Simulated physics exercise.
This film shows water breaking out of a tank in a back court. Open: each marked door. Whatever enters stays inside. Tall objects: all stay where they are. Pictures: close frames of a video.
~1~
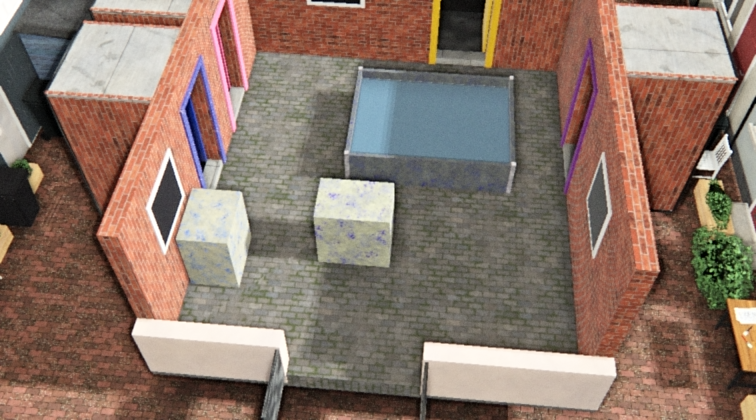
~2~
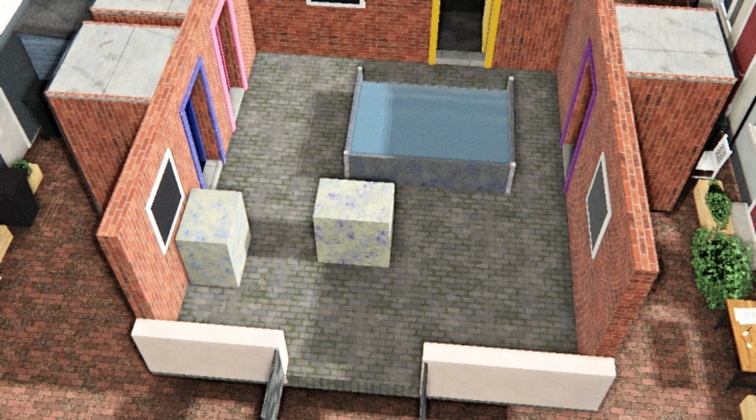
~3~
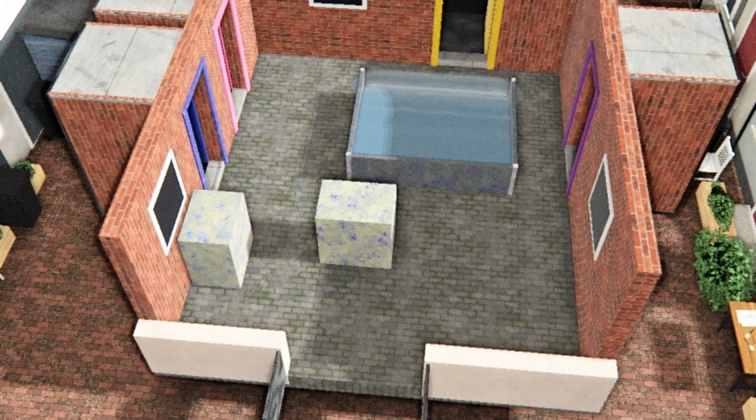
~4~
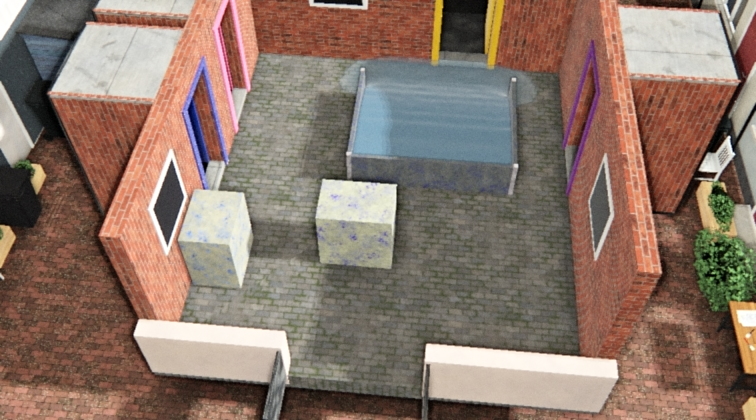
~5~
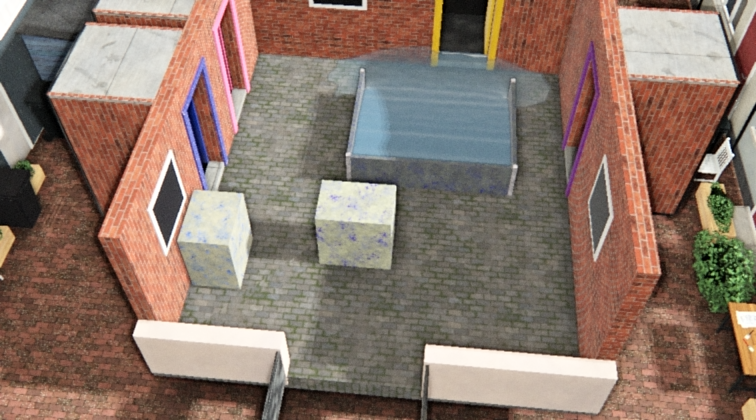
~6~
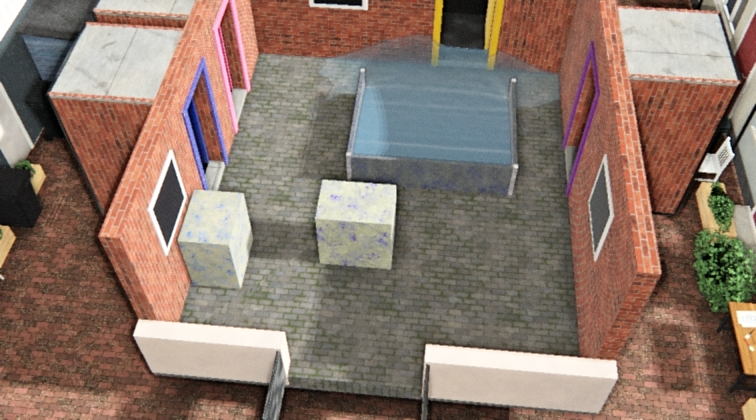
The footage shows a brick-walled courtyard with two pale speckled blocks and a clear-sided tank of still blue water, which then pours out over the tank's far side and spreads across the paving toward the back wall and yellow-framed doorway.
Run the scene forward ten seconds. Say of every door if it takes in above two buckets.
My prediction: The pink door exceeds the allowance there. The blue door keeps inside the allowance there. The yellow door exceeds the allowance there. The purple door keeps inside the allowance there.
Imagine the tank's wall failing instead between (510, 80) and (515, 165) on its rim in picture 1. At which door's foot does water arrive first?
That one is the one in purple.
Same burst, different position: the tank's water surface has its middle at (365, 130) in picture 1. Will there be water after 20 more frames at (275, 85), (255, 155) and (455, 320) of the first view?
Soaked, soaked, parched.
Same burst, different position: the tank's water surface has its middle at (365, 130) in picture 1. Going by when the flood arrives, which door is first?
Leading the way is the yellow door.
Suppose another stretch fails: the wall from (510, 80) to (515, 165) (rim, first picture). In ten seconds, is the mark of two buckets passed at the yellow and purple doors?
Looks like the yellow door doesn't reach it but the purple door tops the limit.
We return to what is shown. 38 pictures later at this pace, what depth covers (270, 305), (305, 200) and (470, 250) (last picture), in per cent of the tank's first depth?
Readings in sequence: 4, 6, 2 percent.
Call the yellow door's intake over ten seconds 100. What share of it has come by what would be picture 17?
My estimate: Close to 75 per cent.
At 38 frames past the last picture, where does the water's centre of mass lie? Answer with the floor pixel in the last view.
I reckon somewhere around (410, 165).
A moment on, water covers 20 % of the floor; the pink door not reached, the blue door not reached, the yellow door far over two buckets in, the purple door not reached.
Next, water covers 30 % of the floor; the pink door wet at the sill, nothing in, the blue door not reached, the yellow door far over two buckets in, the purple door wet at the sill, nothing in.
Then, water covers 50 % of the floor; the pink door over two buckets in, the blue door wet at the sill, nothing in, the yellow door far over two buckets in, the purple door wet at the sill, nothing in.
Later, water covers 80 % of the floor; the pink door over two buckets in, the blue door wet at the sill, nothing in, the yellow door far over two buckets in, the purple door wet at the sill, nothing in.
In the end, water covers 95 % of the floor; the pink door over two buckets in, the blue door wet at the sill, nothing in, the yellow door far over two buckets in, the purple door wet at the sill, nothing in.
